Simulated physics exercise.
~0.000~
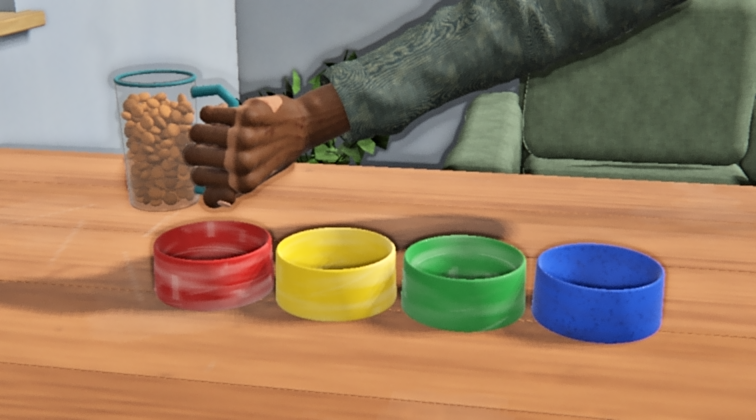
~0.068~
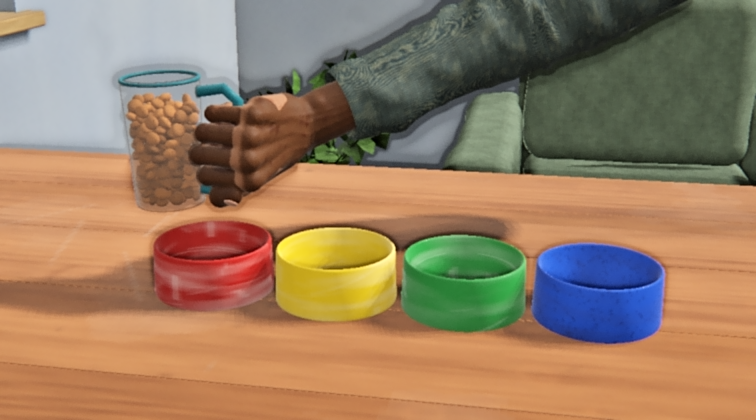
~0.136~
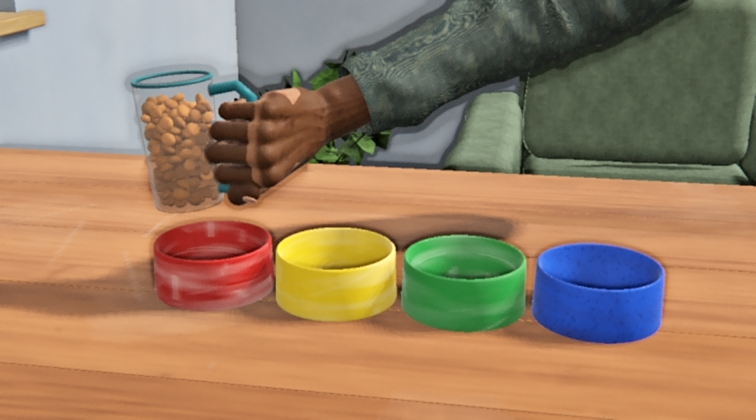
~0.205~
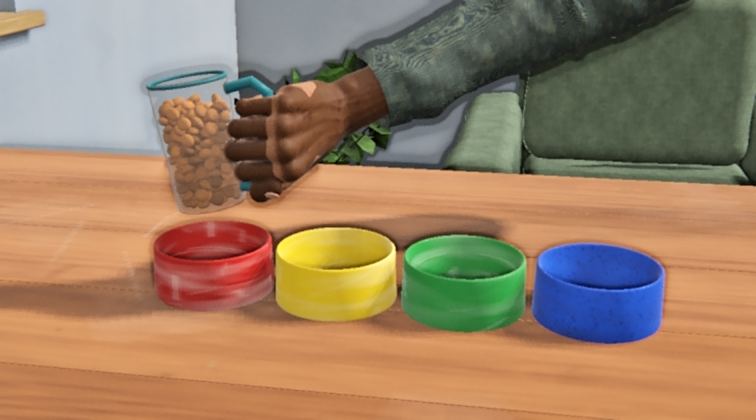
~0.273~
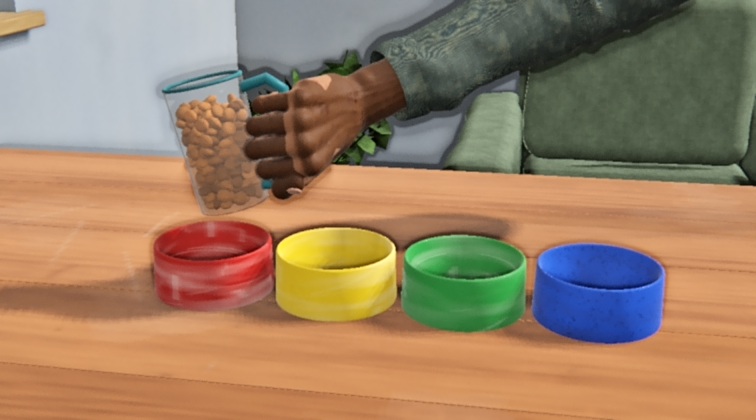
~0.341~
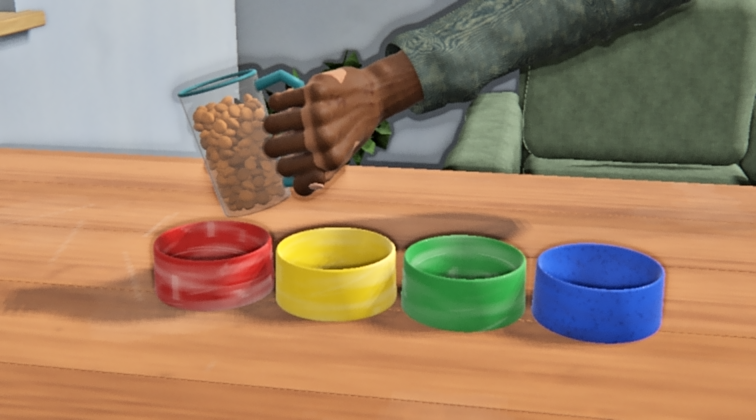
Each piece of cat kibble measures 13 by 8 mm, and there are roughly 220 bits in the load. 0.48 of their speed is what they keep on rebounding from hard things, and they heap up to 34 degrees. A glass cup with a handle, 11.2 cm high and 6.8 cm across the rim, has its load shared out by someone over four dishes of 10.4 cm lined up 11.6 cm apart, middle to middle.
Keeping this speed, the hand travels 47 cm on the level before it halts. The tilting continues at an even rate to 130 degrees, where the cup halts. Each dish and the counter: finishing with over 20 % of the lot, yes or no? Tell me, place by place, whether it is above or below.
Red: Below the mark; blue: Above the mark; green: Below the mark; yellow: Below the mark; counter: Below the mark.
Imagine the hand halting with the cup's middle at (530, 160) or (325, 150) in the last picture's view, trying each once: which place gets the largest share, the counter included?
The winner: Green, then red.
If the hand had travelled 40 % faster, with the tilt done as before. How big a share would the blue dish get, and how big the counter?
Shares: Blue 100, counter 0.
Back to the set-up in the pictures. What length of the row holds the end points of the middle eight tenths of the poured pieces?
About 6 cm.
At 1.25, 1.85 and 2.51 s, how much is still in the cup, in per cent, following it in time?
Series: 100 / 95 / 0 per cent.
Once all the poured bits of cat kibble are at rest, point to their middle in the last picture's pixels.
When it all comes to rest, the middle is near (607, 291).
Then, at 1.25 s, tilt 69 degrees; cup holds 100 %.
Then, at 1.85 s, tilt 104 degrees; cup holds 95 %.
After 2.51 s, tilt 130 degrees; cup holds 0 %, blue 95 %.
At rest (3.1 s), red 0 %, blue 95 %, green 0 %, yellow 0 %, counter 0 %.
